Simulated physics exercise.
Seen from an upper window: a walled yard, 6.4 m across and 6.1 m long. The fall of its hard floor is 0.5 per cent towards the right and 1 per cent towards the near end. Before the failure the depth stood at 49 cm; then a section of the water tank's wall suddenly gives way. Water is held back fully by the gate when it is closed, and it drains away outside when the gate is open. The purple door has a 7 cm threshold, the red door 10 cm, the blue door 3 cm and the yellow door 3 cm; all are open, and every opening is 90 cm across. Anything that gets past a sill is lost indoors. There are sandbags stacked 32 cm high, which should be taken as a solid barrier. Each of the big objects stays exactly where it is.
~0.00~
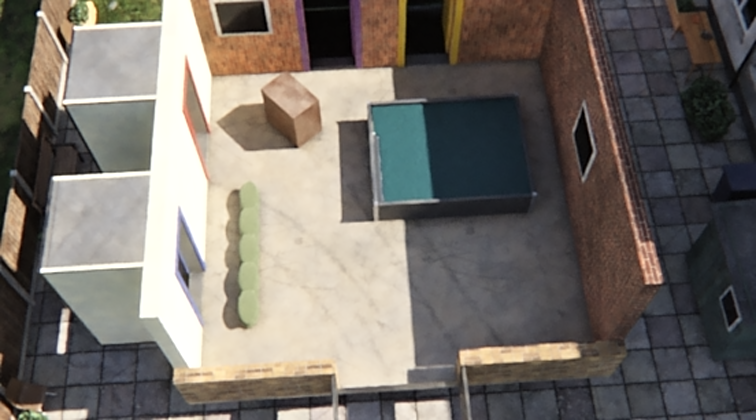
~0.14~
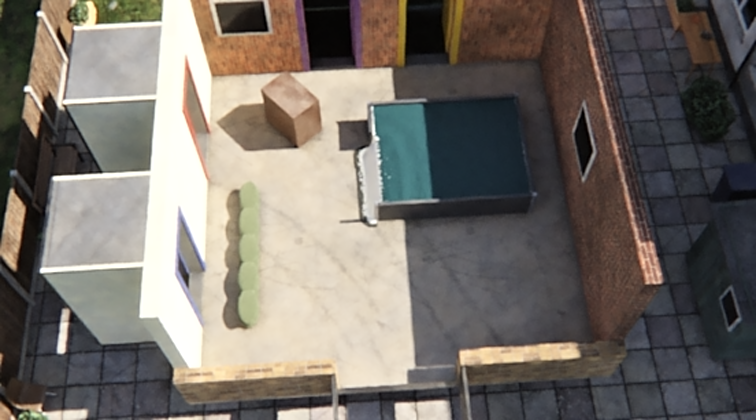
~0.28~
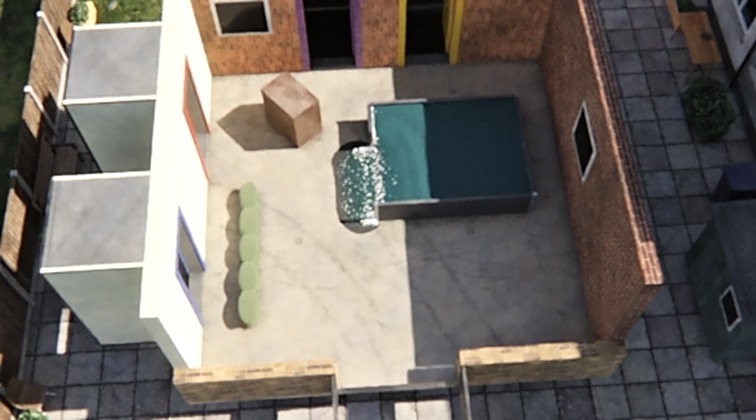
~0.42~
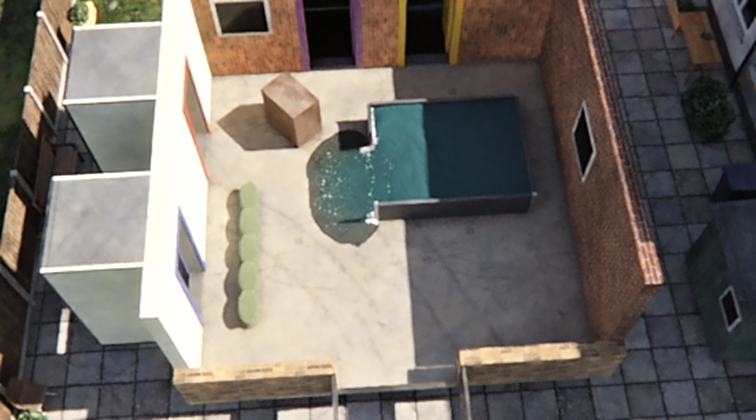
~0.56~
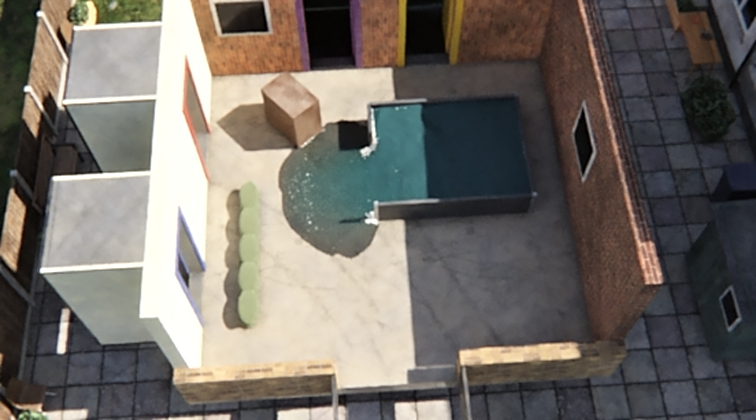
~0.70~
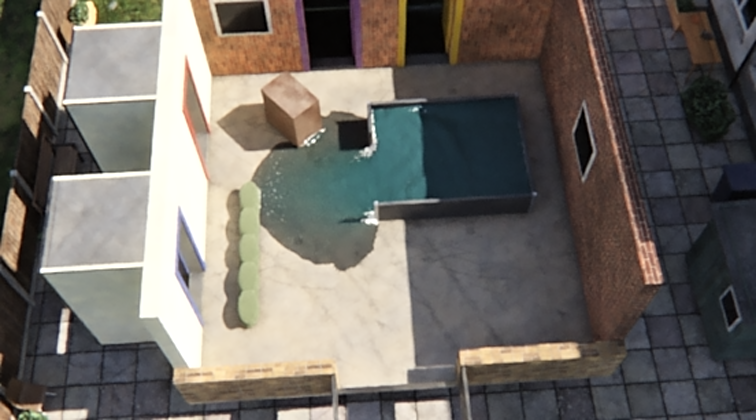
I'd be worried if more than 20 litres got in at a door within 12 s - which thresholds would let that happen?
Door by door: The purple door would not; the red door would; the blue door would; the yellow door would not.
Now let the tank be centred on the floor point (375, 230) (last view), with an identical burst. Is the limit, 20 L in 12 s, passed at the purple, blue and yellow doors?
Well, against that limit, at purple it's within bounds, at blue it's too much, and at yellow it's within bounds.
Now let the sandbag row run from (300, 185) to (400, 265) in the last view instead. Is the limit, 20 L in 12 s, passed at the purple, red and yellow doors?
Checking the limit, purple is too much, red is too much, yellow is too much.
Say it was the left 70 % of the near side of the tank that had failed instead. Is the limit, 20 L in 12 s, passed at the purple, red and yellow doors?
Compared with the limit, purple is lower, red is lower and yellow is lower.
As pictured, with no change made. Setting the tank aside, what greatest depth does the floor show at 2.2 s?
I'd say near 30 centimetres.
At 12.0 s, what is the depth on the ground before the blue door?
Looks like about 6.5 cm at that spot.
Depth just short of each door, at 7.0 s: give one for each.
Readings (cm): Purple = 5; red = 13; blue = 10; yellow = 2.
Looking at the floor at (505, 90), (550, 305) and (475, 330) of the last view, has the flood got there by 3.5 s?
Untouched, untouched, untouched.
After 1.4 s water covers 20 % of the floor and is deepest (30 cm) near (268, 210); purple door not reached, red door 15 cm at the sill, 1 L in, blue door not reached, yellow door not reached.
After 2.2 s water covers 30 % of the floor and is deepest (30 cm) near (268, 210); purple door not reached, red door 22 cm at the sill, 38 L in, blue door not reached, yellow door not reached.
After 3.5 s water covers 45 % of the floor and is deepest (26 cm) near (291, 376); purple door 1 cm at the sill, 0 L in, red door 21 cm at the sill, 118 L in, blue door 5 cm at the sill, 0 L in, yellow door not reached.
After 7.0 s water covers 80 % of the floor and is deepest (14 cm) near (209, 161); purple door 5 cm at the sill, 0 L in, red door 13 cm at the sill, 169 L in, blue door 10 cm at the sill, 55 L in, yellow door 2 cm at the sill, 0 L in.
After 12.0 s water covers 90 % of the floor and is deepest (10 cm) near (201, 382); purple door 3 cm at the sill, 0 L in, red door 6 cm at the sill, 175 L in, blue door 6 cm at the sill, 137 L in, yellow door 3 cm at the sill, 0 L in.
